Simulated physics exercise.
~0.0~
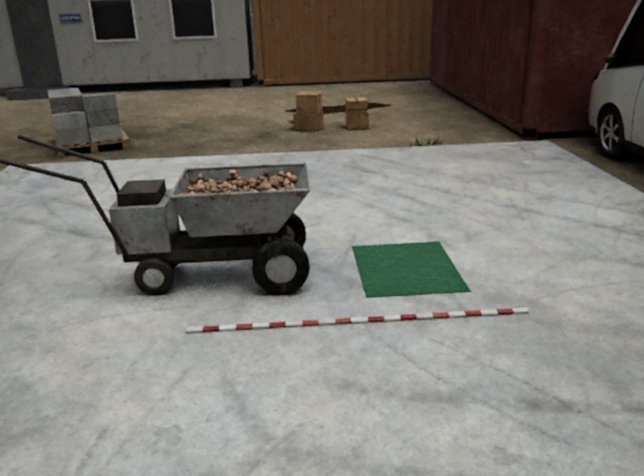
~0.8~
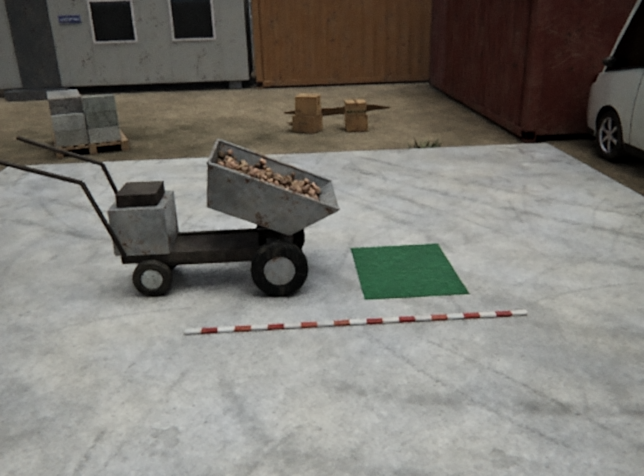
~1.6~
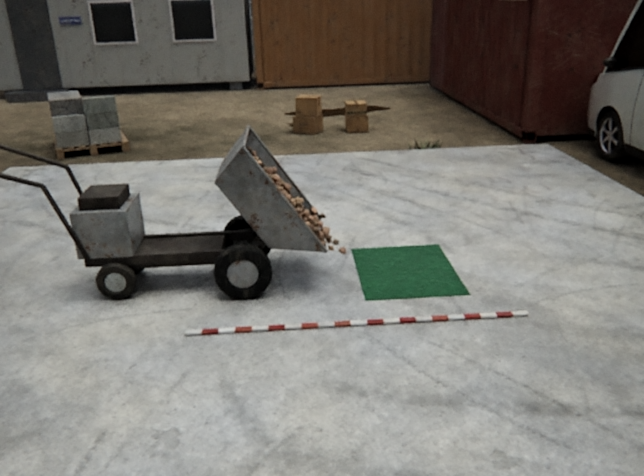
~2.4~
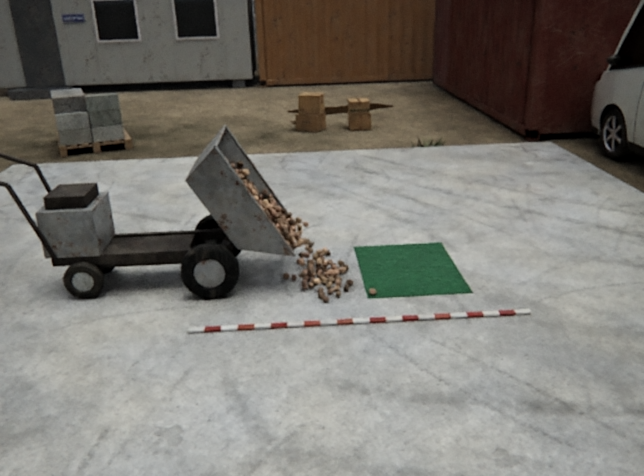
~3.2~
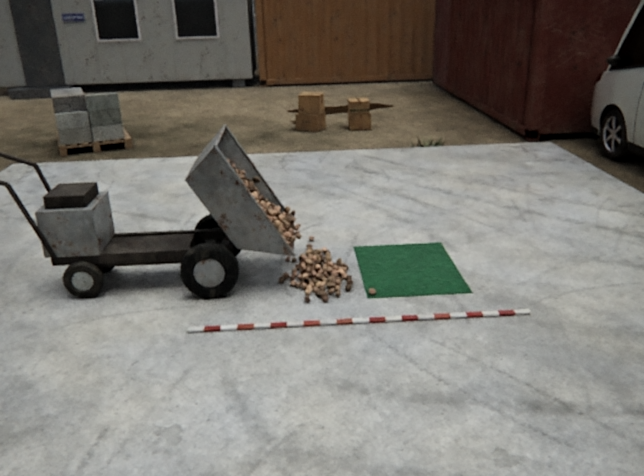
A barrow's grey tray tips up as it backs left, spilling stones short of the green sheet.
